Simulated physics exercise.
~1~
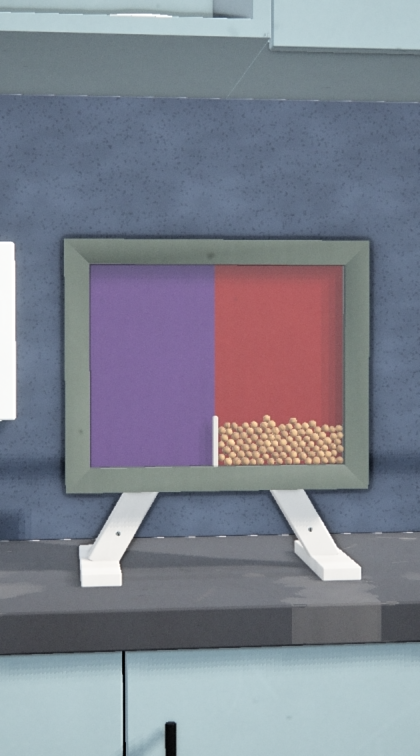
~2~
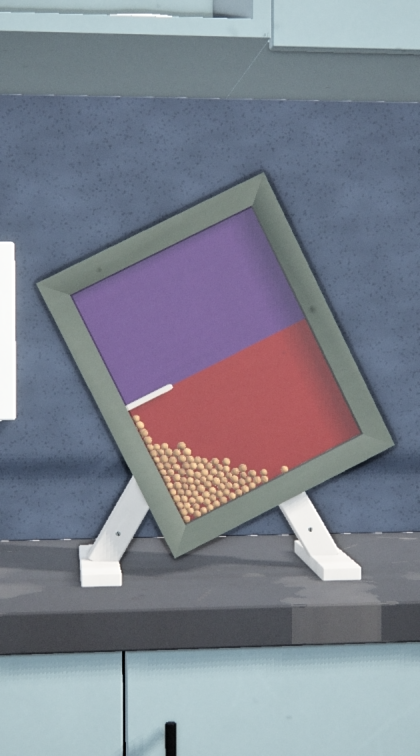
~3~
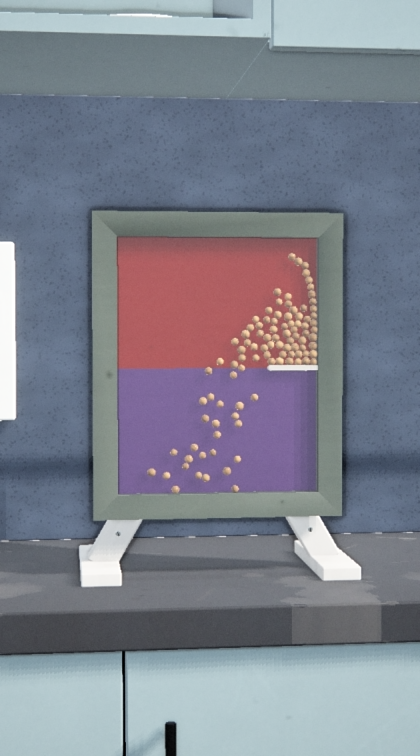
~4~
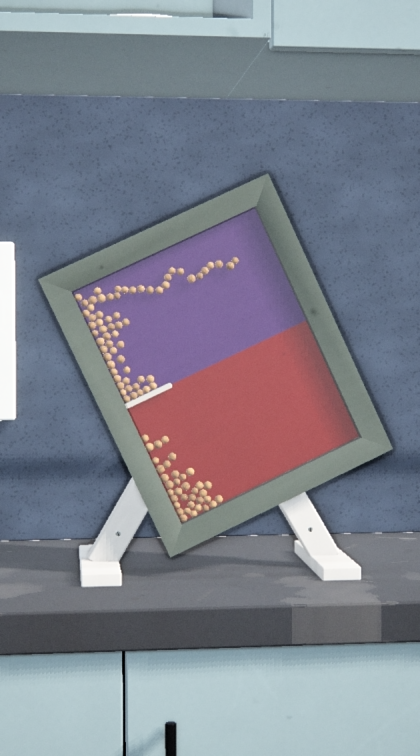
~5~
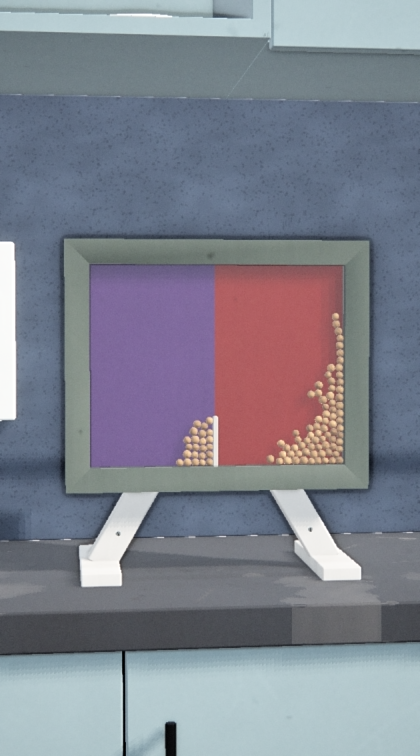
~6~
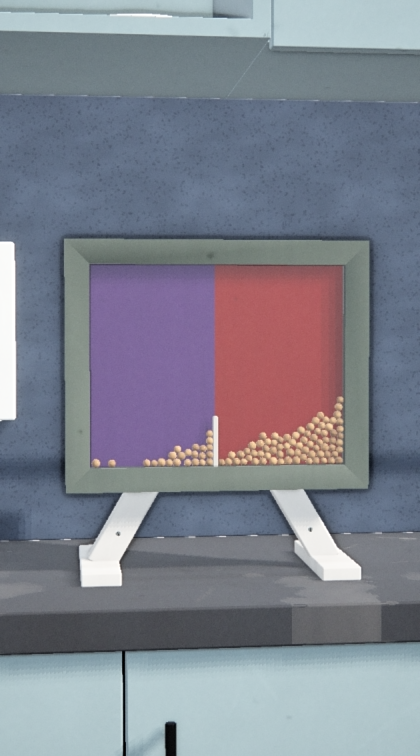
The clip opens on a grey-green framed, clear-fronted box standing level on a counter, with small tan beads piled in its red right half beside a short white divider. The box turns clockwise, bringing the red half to the bottom, where the beads gather in the lower corner. It then swings counterclockwise until red is on top, and some beads spill past the divider into the purple half. Turning clockwise again, it carries beads in both halves before returning to level. The heaps slump and spread, leaving most beads on red and a smaller group on purple.
